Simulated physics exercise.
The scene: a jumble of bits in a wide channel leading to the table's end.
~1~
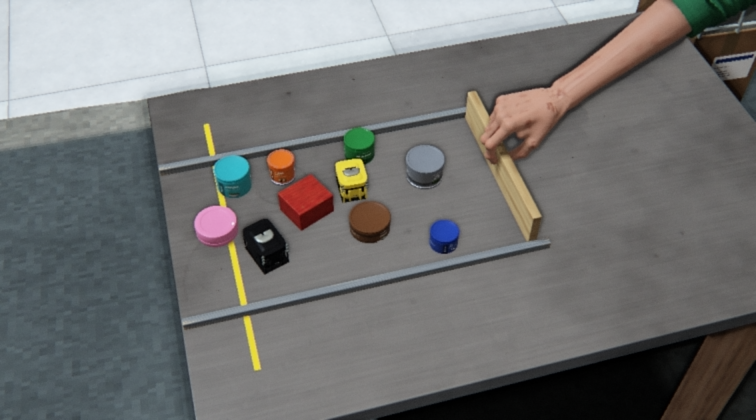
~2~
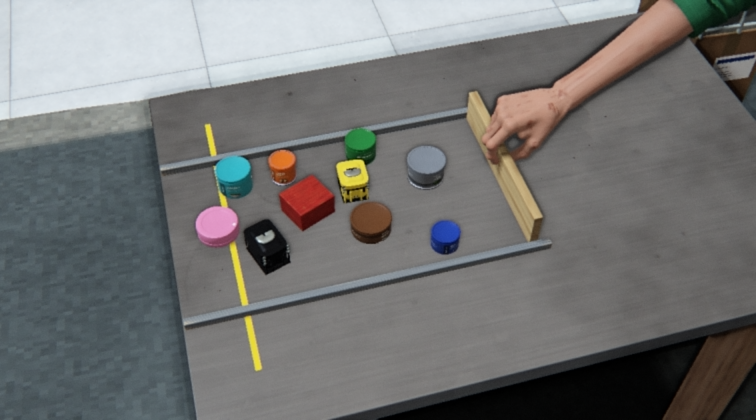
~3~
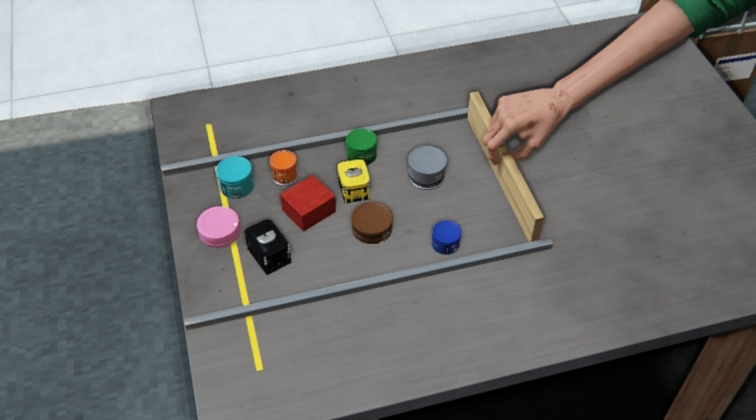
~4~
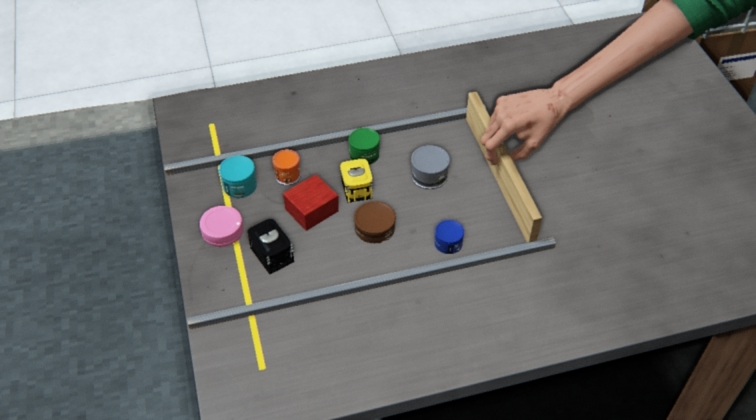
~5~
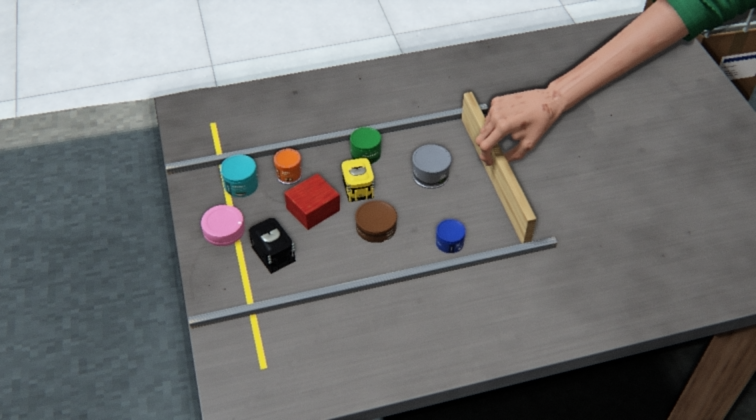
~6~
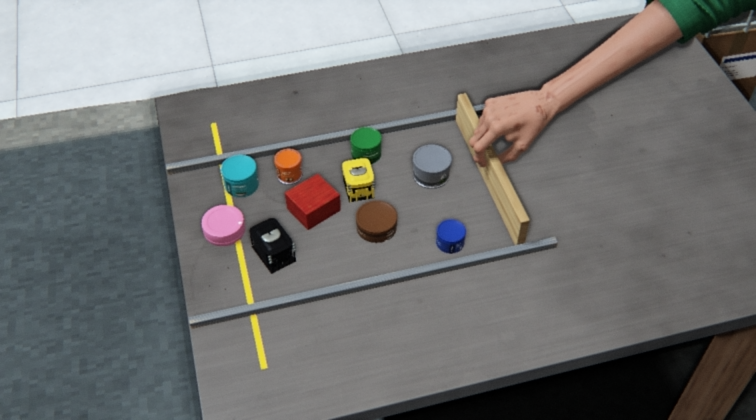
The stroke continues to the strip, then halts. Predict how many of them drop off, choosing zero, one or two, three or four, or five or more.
One or two drop off.
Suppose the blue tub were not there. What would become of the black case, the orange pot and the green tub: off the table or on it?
Black case - safe, orange pot - safe, green tub - safe.
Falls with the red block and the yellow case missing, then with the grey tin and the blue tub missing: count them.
The counts: 1 and 2.
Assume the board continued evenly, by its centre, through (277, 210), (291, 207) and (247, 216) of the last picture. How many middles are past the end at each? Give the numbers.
Over the end: 0, 0, 2.
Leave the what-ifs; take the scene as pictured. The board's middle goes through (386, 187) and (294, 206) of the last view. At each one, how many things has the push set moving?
I make it 6 at the first spot and 10 at the other.
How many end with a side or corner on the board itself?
4.
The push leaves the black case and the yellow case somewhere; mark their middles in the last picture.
You'll see the black case at (194, 278), with the yellow case at (173, 210).
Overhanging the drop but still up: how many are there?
As for overhanging, the count is 3.
Soon after, none off yet; pink lid at rest near (224, 226); turquoise tub at rest near (240, 177); black case at rest near (272, 245).
After that, none off yet; pink lid displaced a little near (213, 229); turquoise tub at rest near (240, 177); black case displaced a little near (259, 256).
And then, none off yet; pink lid displaced about its own width near (182, 237); turquoise tub displaced about its own width near (191, 184); black case displaced about its own width near (237, 270).
In the end, the number that fall off is one or two; gone, turquoise tub and pink lid.
